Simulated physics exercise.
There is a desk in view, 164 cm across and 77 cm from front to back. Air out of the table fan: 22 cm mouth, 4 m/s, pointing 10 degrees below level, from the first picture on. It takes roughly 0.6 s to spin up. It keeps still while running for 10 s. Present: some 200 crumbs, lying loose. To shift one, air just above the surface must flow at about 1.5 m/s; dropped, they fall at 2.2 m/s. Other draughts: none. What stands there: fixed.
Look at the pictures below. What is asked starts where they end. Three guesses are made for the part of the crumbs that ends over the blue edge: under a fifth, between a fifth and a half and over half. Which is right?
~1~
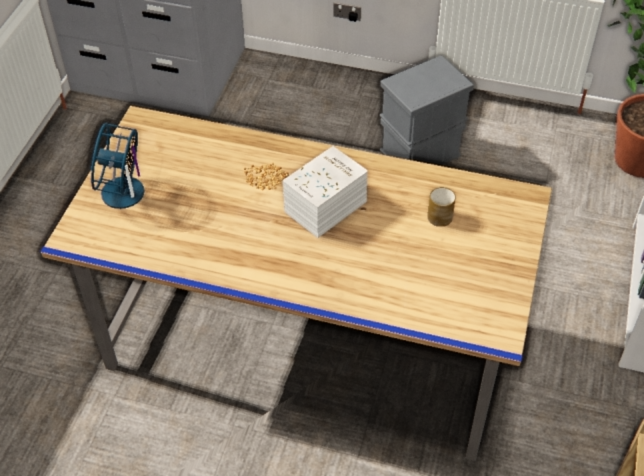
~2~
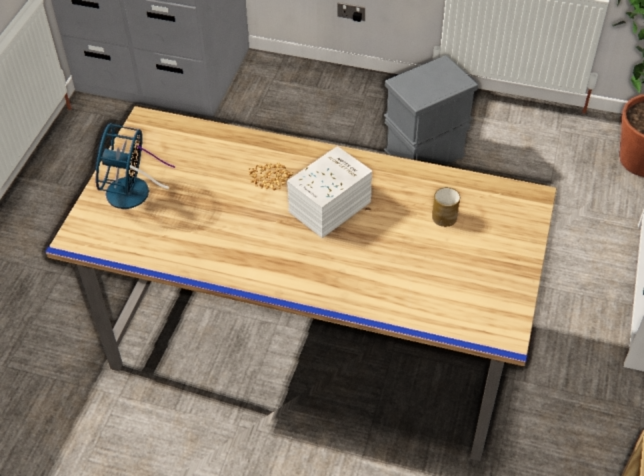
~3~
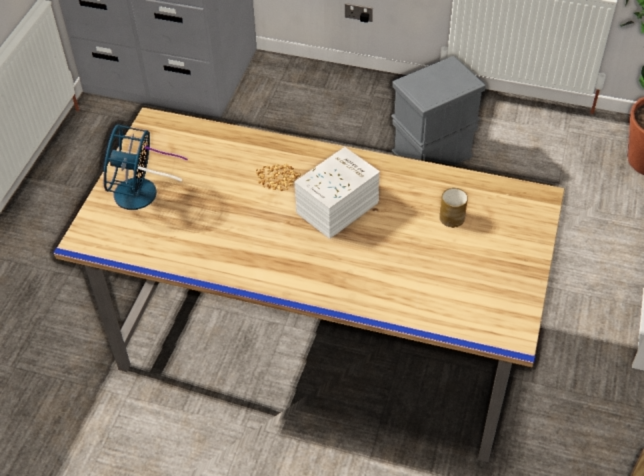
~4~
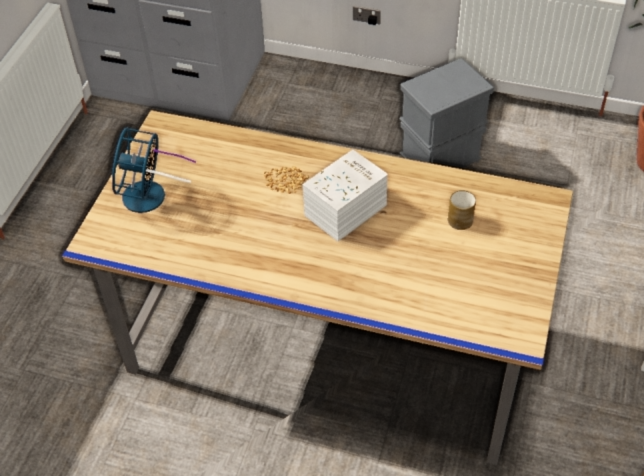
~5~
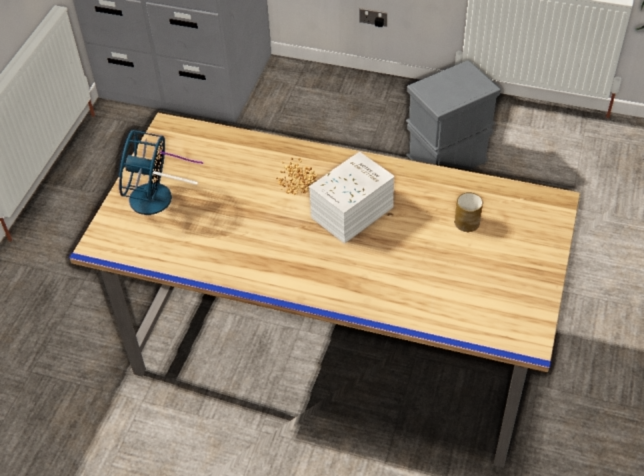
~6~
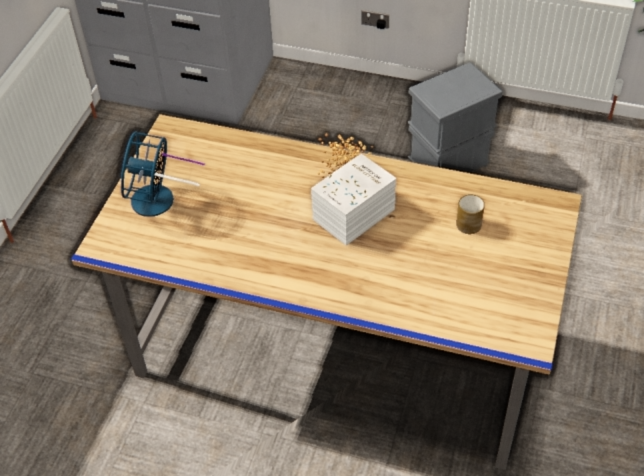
It ends up beneath one fifth.
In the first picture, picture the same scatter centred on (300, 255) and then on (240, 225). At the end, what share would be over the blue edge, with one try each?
Roughly 100 %, then 100 %.
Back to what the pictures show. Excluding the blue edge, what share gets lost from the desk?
Roughly 100 per cent.
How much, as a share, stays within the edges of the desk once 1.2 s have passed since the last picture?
Some 0 percent are still there.
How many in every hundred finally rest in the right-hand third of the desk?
Something close to 0 % ends up there.
Then, 1.2 s after the last picture, 0 % are over the blue edge; 100 % have settled or left.
Then, 2.4 s after the last picture, 0 % are over the blue edge; 100 % have settled or left.
Then, 4.7 s after the last picture, 0 % are over the blue edge; 100 % have settled or left.
Then, 9.2 s after the last picture, at the end, 0 % are over the blue edge.
